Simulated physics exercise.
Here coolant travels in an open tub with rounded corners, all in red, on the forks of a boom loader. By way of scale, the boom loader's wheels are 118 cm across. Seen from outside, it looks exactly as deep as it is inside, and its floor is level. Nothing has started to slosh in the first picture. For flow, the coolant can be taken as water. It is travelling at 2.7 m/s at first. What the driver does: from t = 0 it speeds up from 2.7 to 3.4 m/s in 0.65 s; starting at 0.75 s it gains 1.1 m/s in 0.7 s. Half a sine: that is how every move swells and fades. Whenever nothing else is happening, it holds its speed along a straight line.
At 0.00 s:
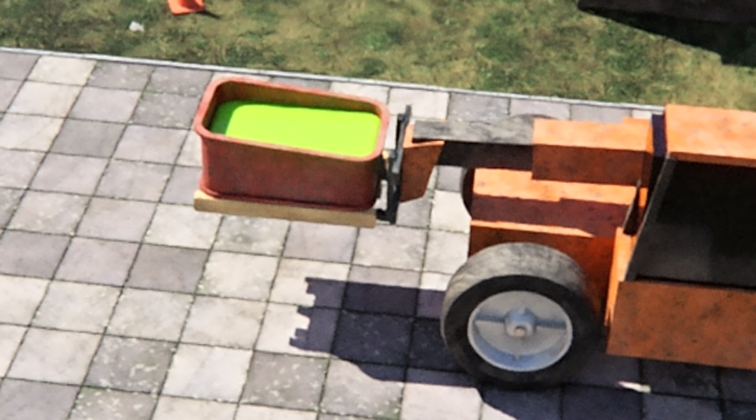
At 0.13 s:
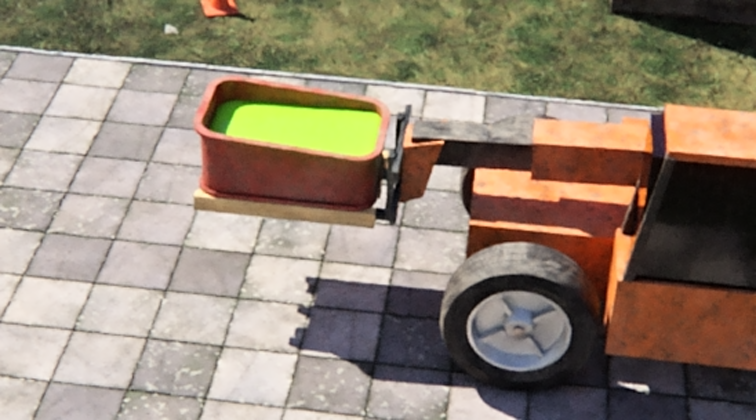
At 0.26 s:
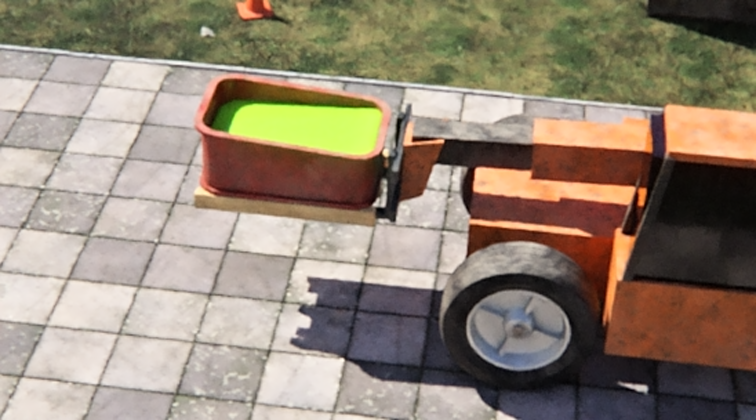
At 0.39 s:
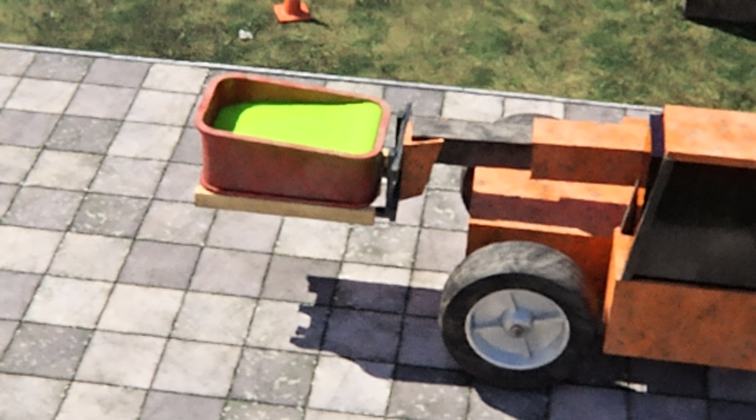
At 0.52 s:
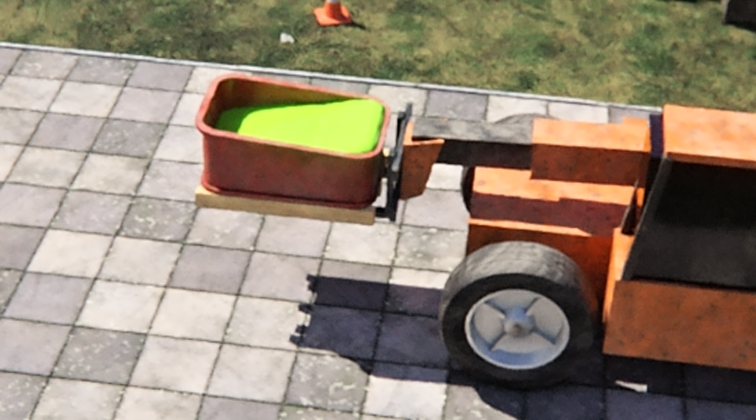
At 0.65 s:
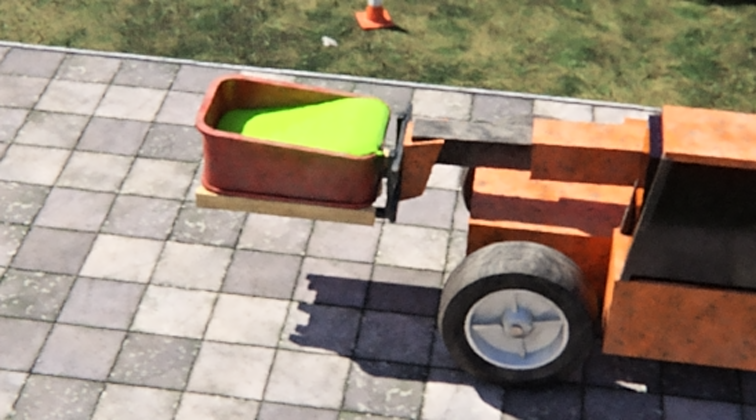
Green coolant in a red tub on an orange loader's forks starting level, then sloping up toward the machine as paving slides past.
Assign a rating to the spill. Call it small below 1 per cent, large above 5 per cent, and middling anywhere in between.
Middling.
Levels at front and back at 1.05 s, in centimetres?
Front 28 cm, back 40 cm.
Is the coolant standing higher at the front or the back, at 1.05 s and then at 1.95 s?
Earlier it favours the rear side, later the forward side.
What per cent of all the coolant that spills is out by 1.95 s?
About 100 %.
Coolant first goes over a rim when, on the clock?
Roughly 0.9 seconds.
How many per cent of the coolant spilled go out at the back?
It comes to about 90 per cent of the spill.
By 1.05 s the surface is 29 cm up at the front and 40 cm at the back; 1 per cent is out, over the back.
By 1.45 s the surface is 28 cm up at the front and 42 cm at the back; 1 per cent is out, over the back.
By 1.95 s the surface is 38 cm up at the front and 33 cm at the back; 2 per cent is out, over the back.
By 4.43 s 2 per cent is out, over the back, 6 of 365 litres.
